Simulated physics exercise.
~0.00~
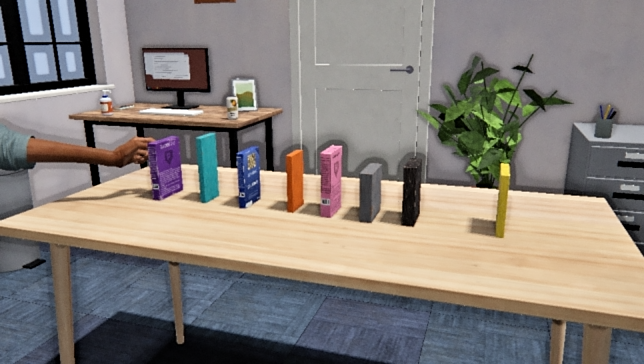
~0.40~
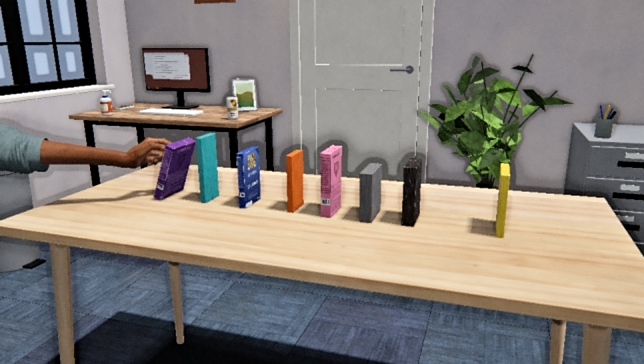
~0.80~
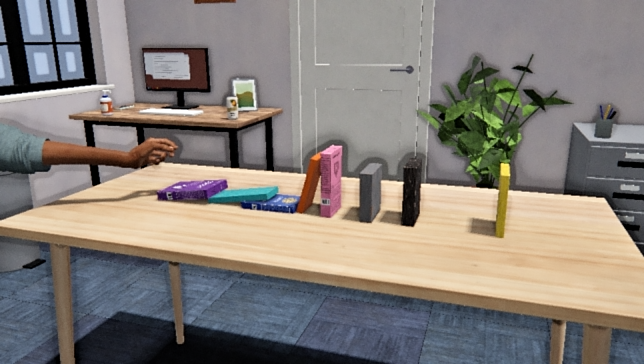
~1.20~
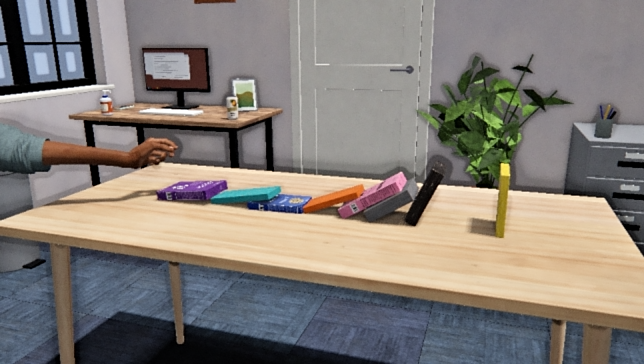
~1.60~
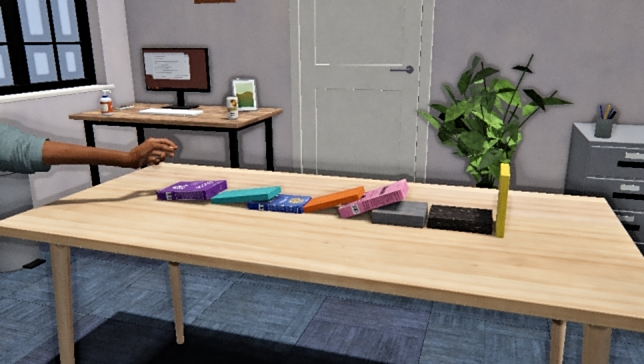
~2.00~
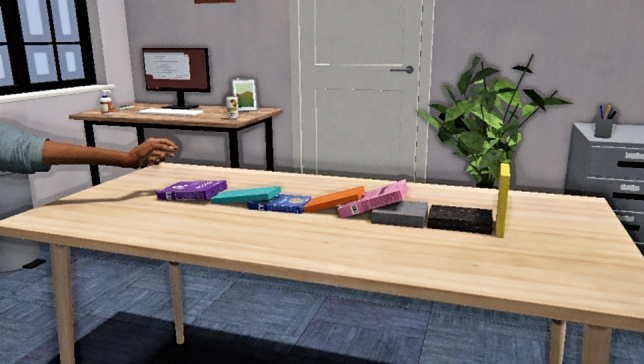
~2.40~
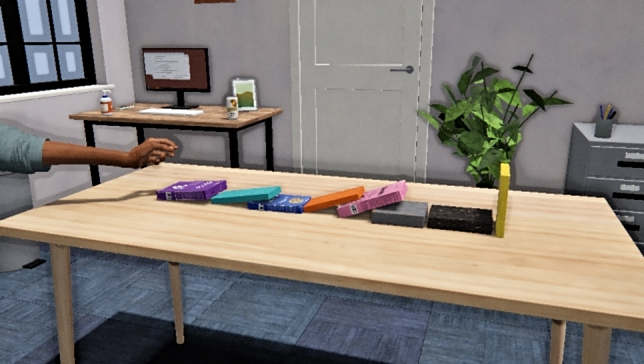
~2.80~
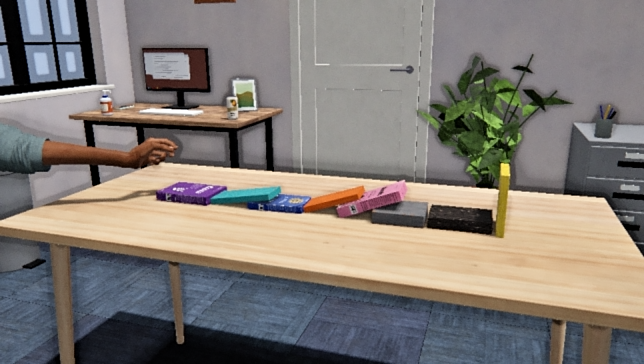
Purple box tipped by a hand, toppling a row of coloured boxes rightward on a table, leaving only the yellow one standing.
